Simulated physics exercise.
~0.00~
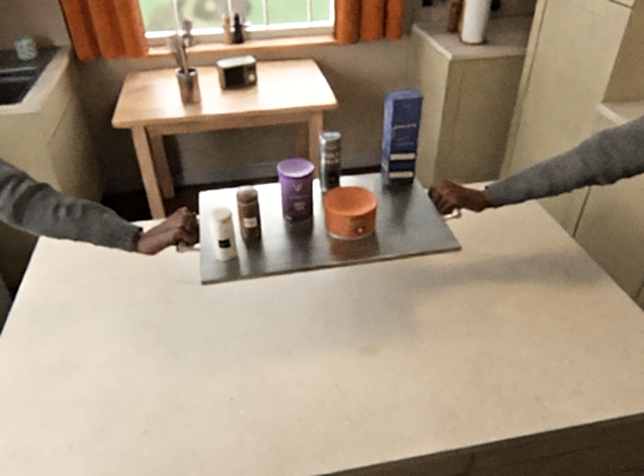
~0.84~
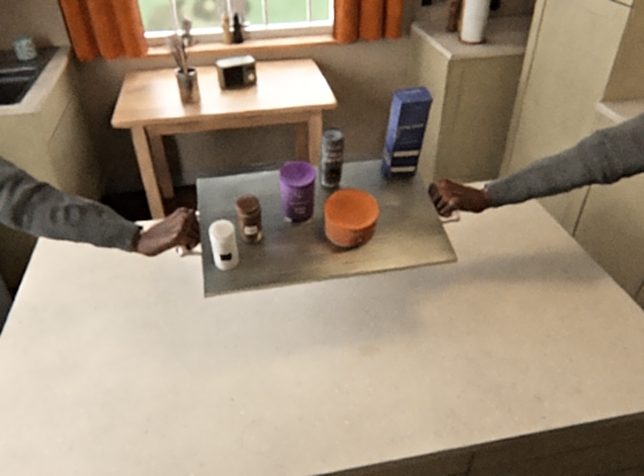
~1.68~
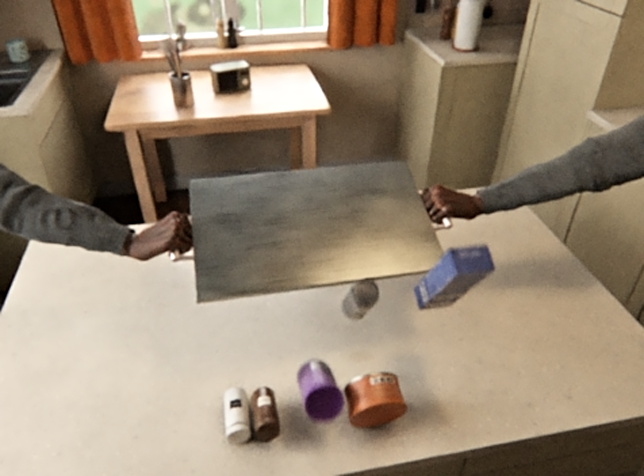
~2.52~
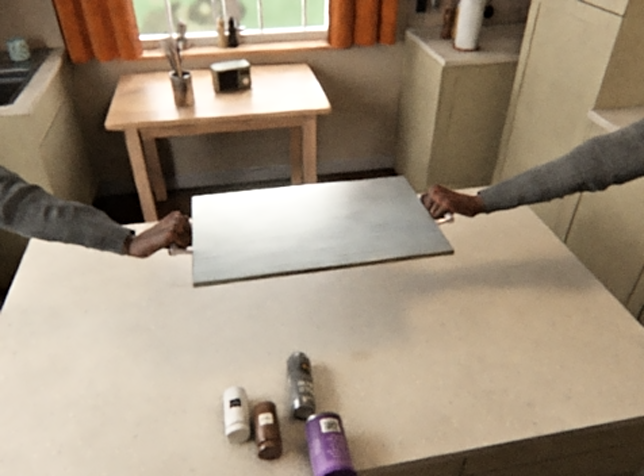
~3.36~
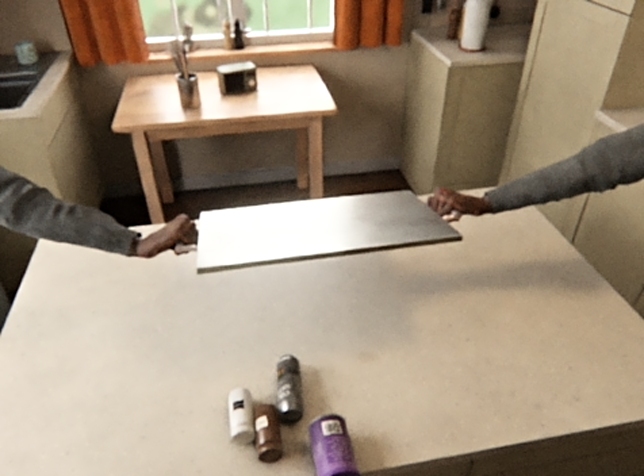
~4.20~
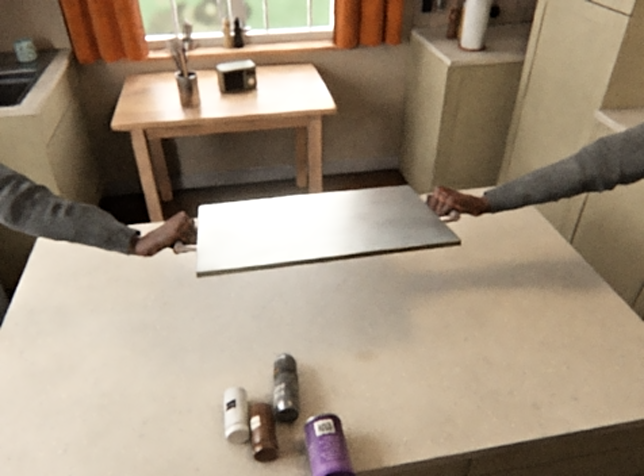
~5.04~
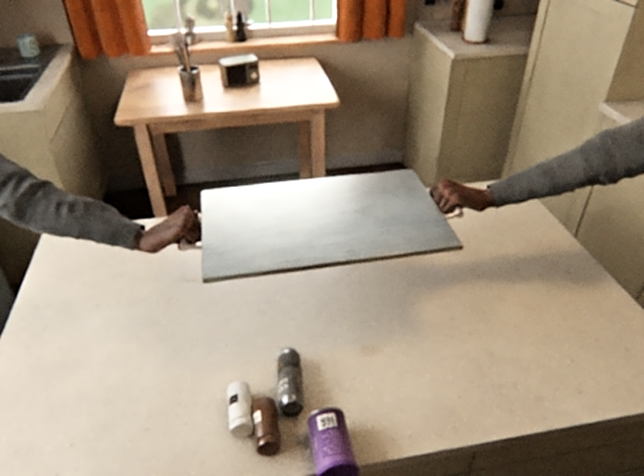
A rimless metal tray, gripped at each end by a hand, hovers above a pale kitchen counter carrying six items, including a purple tin, an orange tub and a tall blue carton. The hands tip its near edge down, and the items begin to lean and slide forward. All of them drop off the front, the shakers, tin and tub landing ahead of the grey can and carton. The bare tray swings back, tilts slightly the other way, then returns. The two shakers, grey can and purple tin finish lying near the counter's front edge, with the tub and carton out of sight.
